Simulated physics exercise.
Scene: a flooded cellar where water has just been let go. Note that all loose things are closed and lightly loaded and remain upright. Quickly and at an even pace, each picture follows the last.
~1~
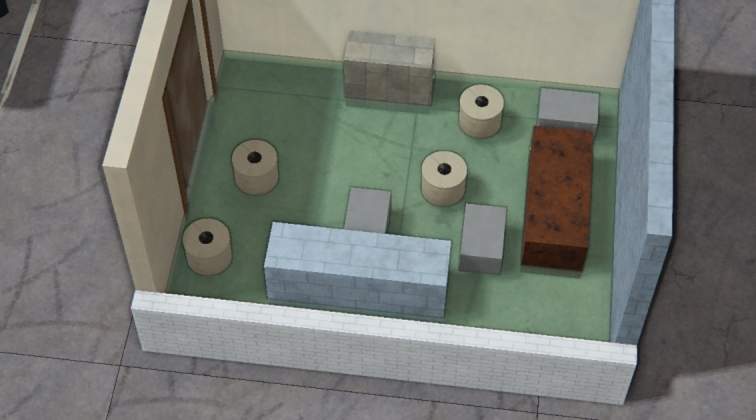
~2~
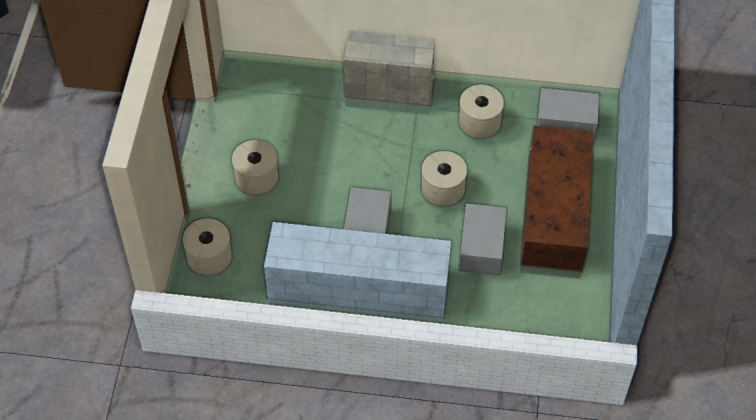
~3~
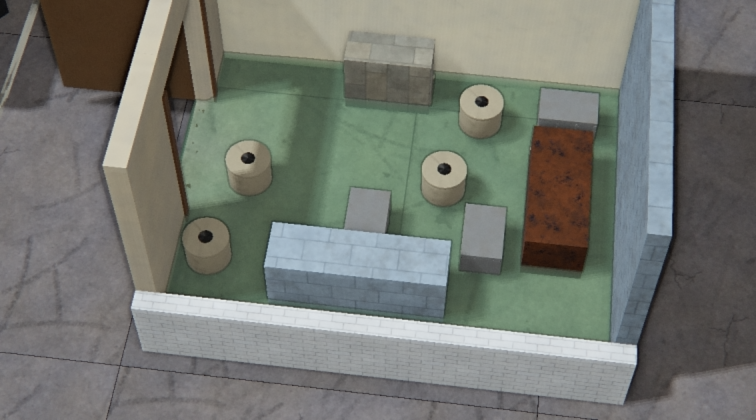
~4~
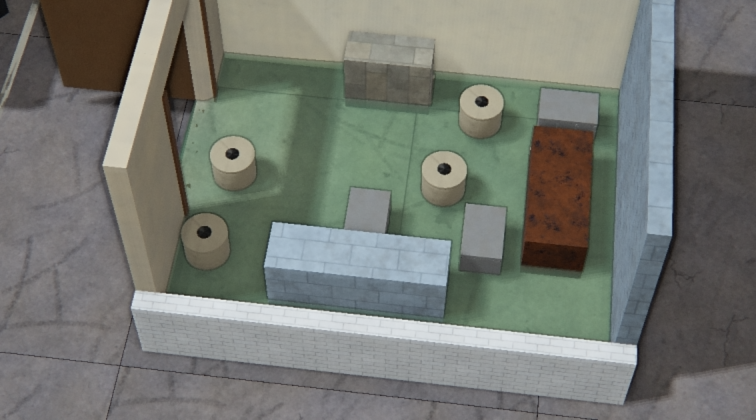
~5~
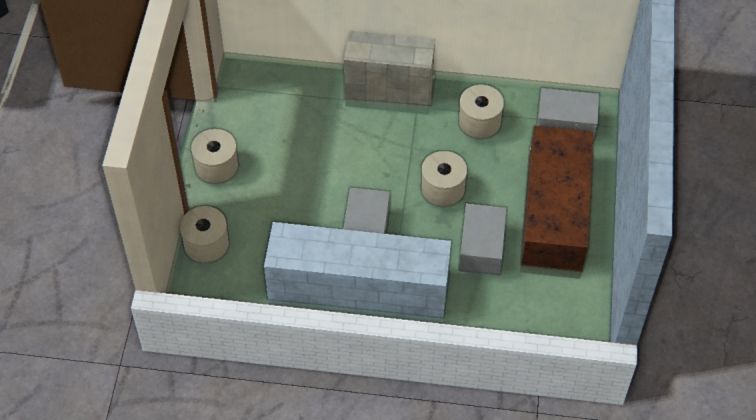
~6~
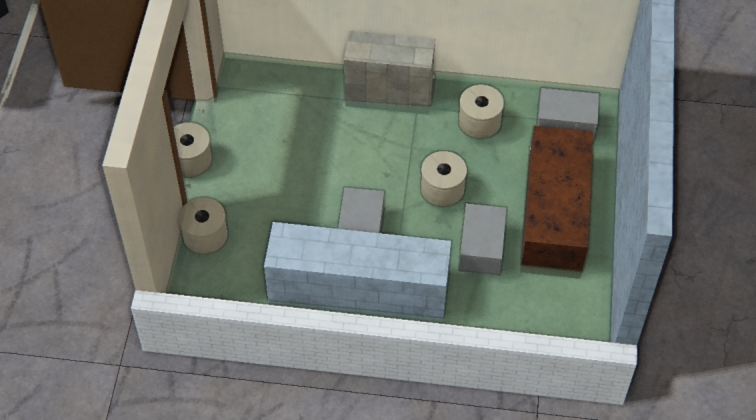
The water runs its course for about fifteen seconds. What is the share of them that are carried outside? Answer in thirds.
Two thirds or more.
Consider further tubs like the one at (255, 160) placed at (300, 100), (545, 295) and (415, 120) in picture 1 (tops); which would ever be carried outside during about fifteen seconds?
Sure - one by one that's out of the room, then in the room, then out of the room.
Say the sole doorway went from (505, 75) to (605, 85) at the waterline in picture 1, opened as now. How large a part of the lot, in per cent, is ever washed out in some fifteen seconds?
Share: Near 60 %.
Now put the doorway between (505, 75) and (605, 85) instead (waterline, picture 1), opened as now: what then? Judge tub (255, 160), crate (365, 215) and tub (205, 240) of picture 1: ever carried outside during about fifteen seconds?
Remains, remains, remains.
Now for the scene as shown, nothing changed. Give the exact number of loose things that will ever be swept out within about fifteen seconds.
My count comes to 5.
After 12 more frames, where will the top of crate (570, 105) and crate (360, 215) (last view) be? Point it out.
Near (506, 110) and (220, 173).
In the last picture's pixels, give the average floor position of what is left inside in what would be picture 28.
The average lies close to (316, 162).
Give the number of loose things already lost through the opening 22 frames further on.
3.
A moment on, 1 of 7 are out; 6 afloat.
Next, 2 of 7 are out; 5 afloat.
Later, 3 of 7 are out; 4 afloat.
In the end, 5 of 7 are out; 2 afloat.
